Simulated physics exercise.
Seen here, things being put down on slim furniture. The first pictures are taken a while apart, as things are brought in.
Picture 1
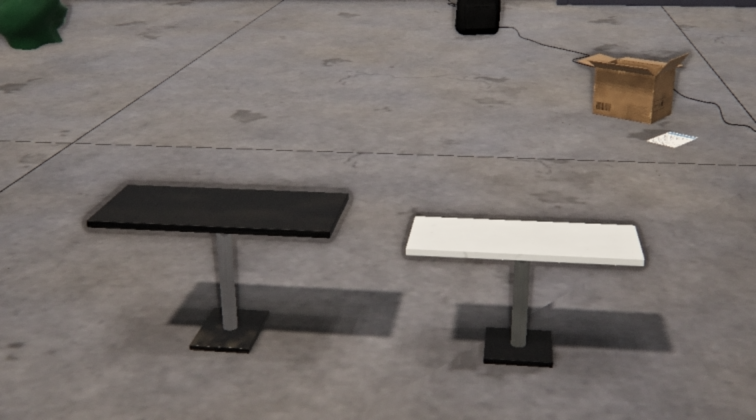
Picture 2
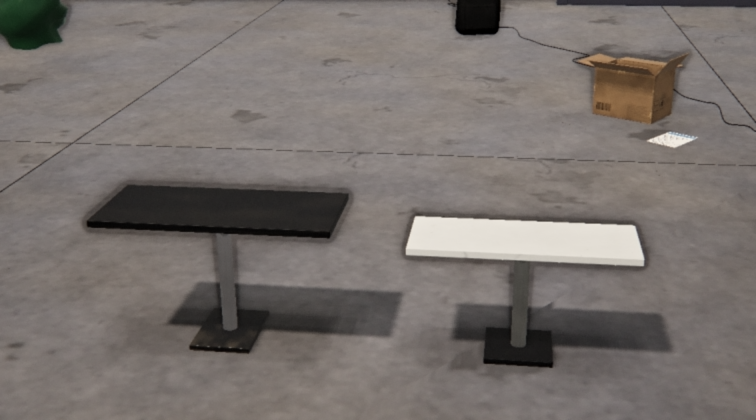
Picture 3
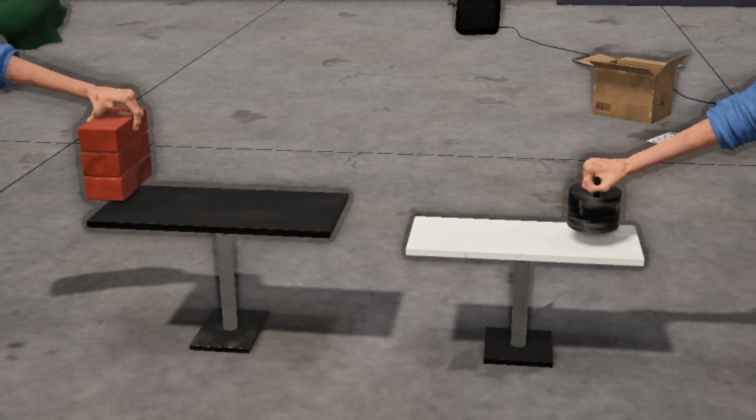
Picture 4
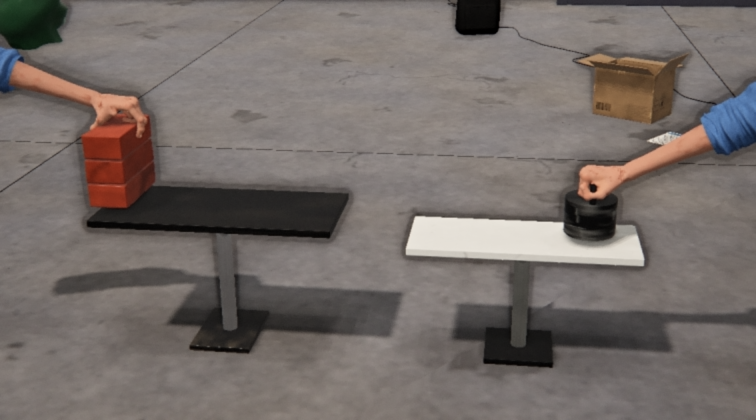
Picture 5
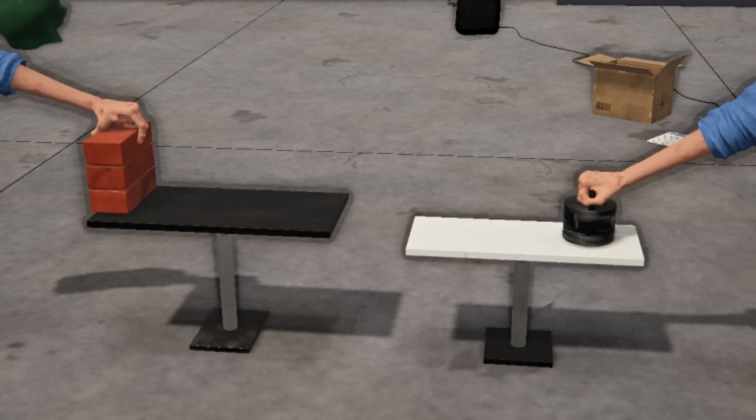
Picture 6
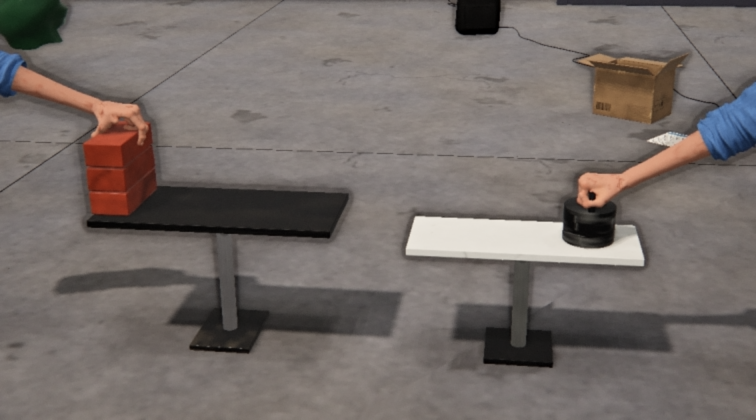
On a grey concrete floor, a black table and a white table, each on a single post, stand empty side by side. Two hands then lower objects onto their outer ends, red bricks at the left and a round black object at the right, and keep holding them there.
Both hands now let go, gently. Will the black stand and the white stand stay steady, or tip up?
As it turns out, the black stand goes over; the white stand goes over.
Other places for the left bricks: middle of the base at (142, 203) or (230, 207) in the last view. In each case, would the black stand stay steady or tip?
One after another: It goes over; holds firm.
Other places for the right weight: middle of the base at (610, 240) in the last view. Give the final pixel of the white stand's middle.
It ends around (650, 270).
Then, 0.52 s past the last view, black stand leaning 40° off how it started near (133, 218); white stand leaning 18° off how it started near (565, 238).
Finally, the black stand overbalances, near (103, 237); the white stand overbalances, near (640, 271).
